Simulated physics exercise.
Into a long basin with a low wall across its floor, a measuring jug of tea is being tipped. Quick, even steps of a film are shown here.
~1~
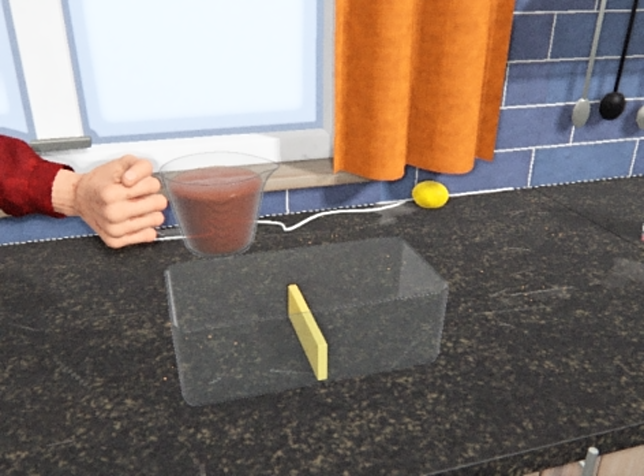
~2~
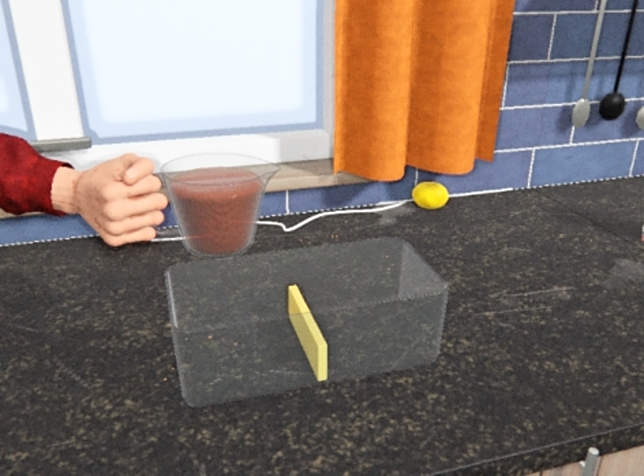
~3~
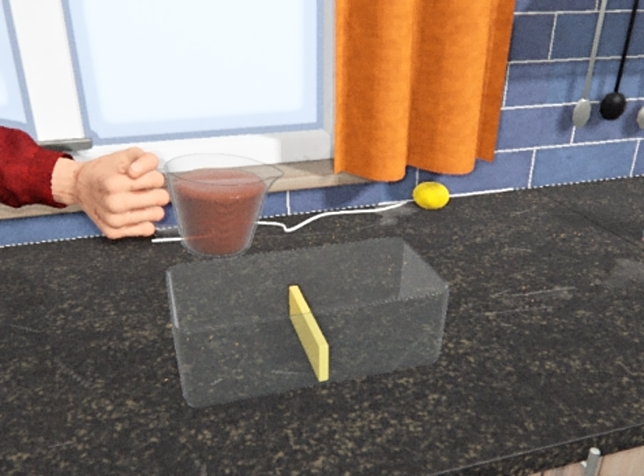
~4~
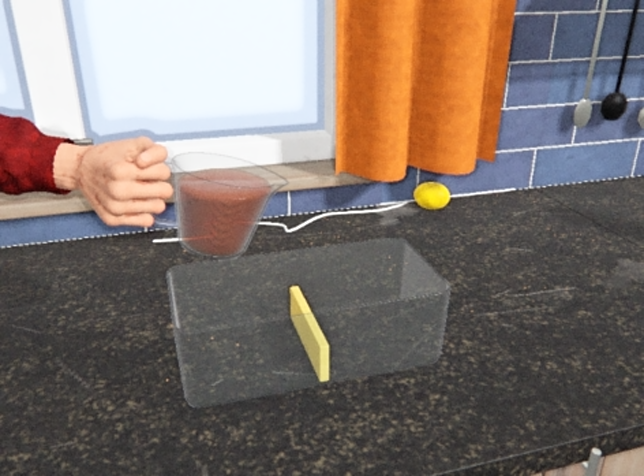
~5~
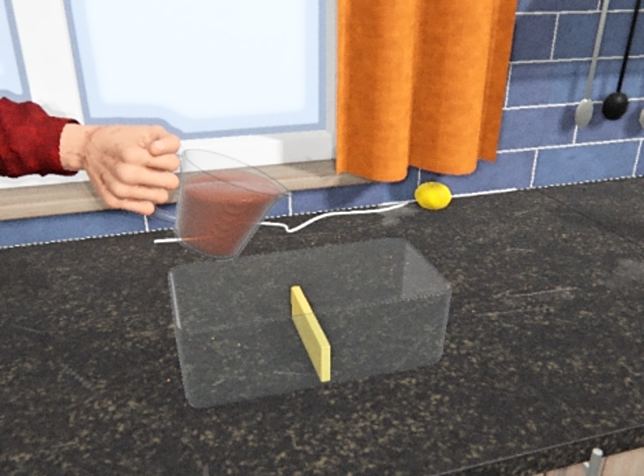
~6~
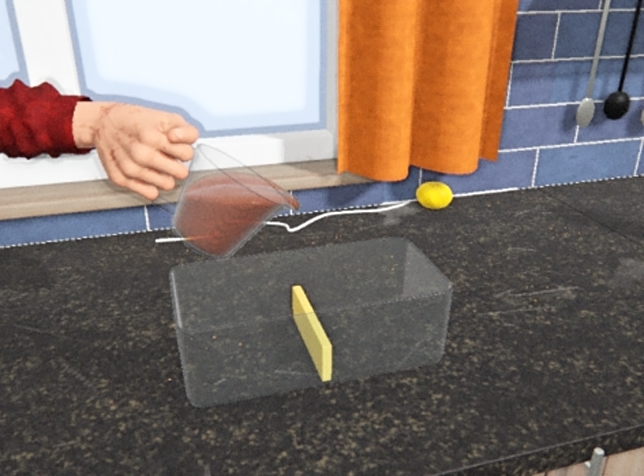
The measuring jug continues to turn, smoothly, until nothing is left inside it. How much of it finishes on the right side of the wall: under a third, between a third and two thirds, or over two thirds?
Between a third and two thirds.
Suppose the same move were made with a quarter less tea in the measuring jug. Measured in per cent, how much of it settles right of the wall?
The share comes to some 30 parts in a hundred.
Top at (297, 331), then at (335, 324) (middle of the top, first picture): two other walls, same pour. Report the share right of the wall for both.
65 per cent first, then 20 per cent.
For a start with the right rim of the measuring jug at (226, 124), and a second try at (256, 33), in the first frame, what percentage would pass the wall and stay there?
Roughly 5 % the first time and roughly 50 % the second.
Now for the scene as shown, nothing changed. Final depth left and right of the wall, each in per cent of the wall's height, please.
Left 20 per cent, right 20.
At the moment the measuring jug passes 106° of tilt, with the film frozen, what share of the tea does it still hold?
About 25 %.
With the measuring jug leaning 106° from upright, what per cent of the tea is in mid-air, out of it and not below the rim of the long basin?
Roughly 20 per cent.
A moment on, the measuring jug is tipped right over and 25 per cent is still to pour, 15 is left of the wall and 40 right of it.
Next, the measuring jug is tipped right over and 0 per cent is still to pour, 53 is left of the wall and 43 right of it.
Then the measuring jug is tipped right over and 0 per cent is still to pour, 53 is left of the wall and 44 right of it.
Later the measuring jug is tipped right over and 0 per cent is still to pour, 53 is left of the wall and 44 right of it.
Finally, 53 per cent lies left of the wall, 44 right of it and 3 outside.
